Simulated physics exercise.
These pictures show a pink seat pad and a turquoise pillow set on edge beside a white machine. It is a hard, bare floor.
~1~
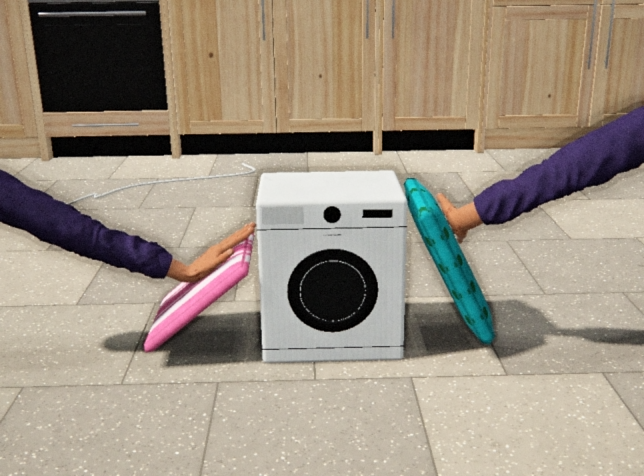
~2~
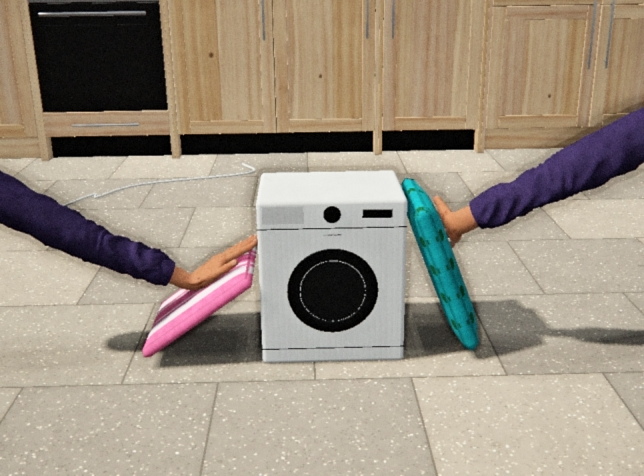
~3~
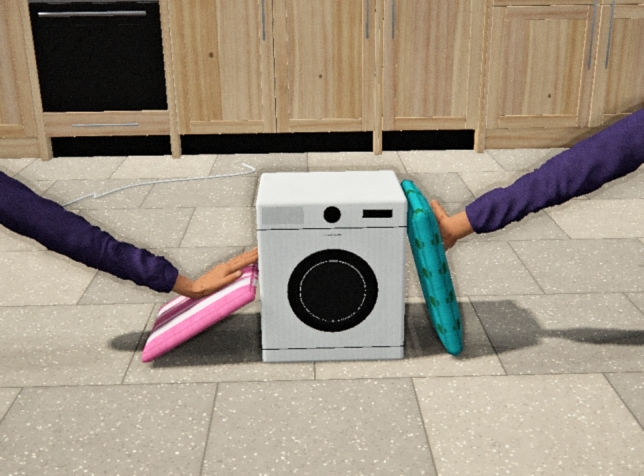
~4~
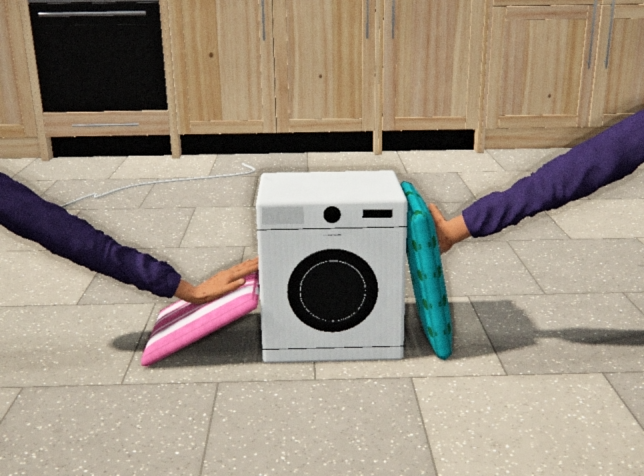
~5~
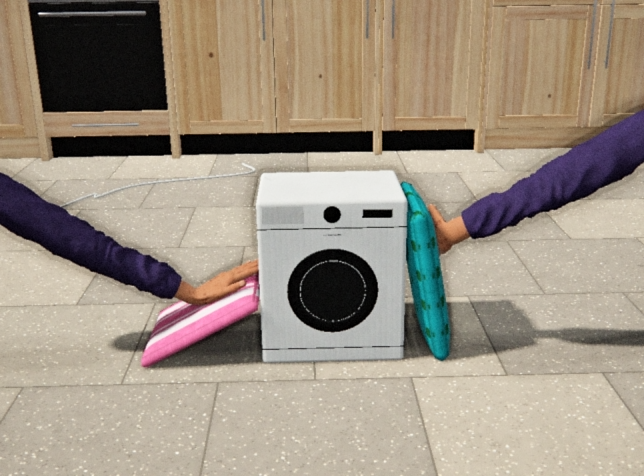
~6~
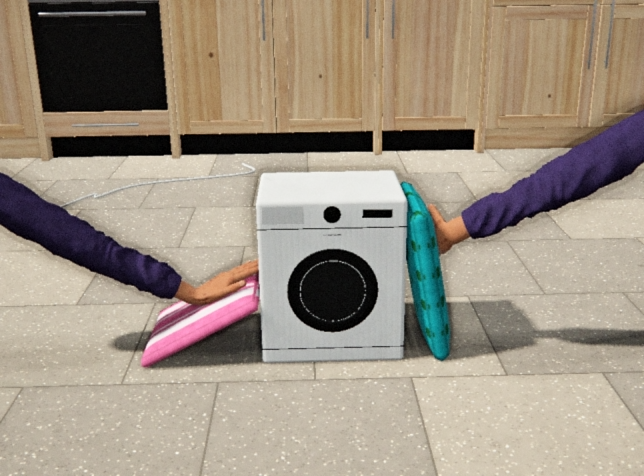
Two hands press a pink cushion lower and a turquoise pillow more upright beside a white machine.
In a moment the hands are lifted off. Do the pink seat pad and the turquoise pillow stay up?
The pink seat pad slips and lies down; the turquoise pillow holds its lean.
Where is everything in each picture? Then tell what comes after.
Seat pad foot (149, 349), head (244, 271); pillow foot (488, 340), head (424, 214), in the first frame.
Seat pad foot (147, 354); pillow foot (471, 346), in the second frame.
Seat pad foot (146, 359); pillow foot (455, 352), in the third frame.
Seat pad foot (145, 363); pillow foot (444, 356), in the fourth frame.
Seat pad foot (145, 363); pillow foot (441, 357), in the fifth frame.
Seat pad foot (145, 363), head (255, 306), at a low slant; pillow foot (441, 357), head (419, 218), almost upright, in the sixth frame.
Then, 0.26 s on from there, seat pad flat on the floor near (200, 335); pillow propped as before near (422, 269).
Then, 0.54 s on from there, seat pad flat on the floor near (197, 334); pillow propped as before near (423, 269).
In the end, seat pad flat on the floor near (197, 335); pillow propped as before near (423, 269). The pink seat pad slumps to the floor and the turquoise pillow remains propped up.
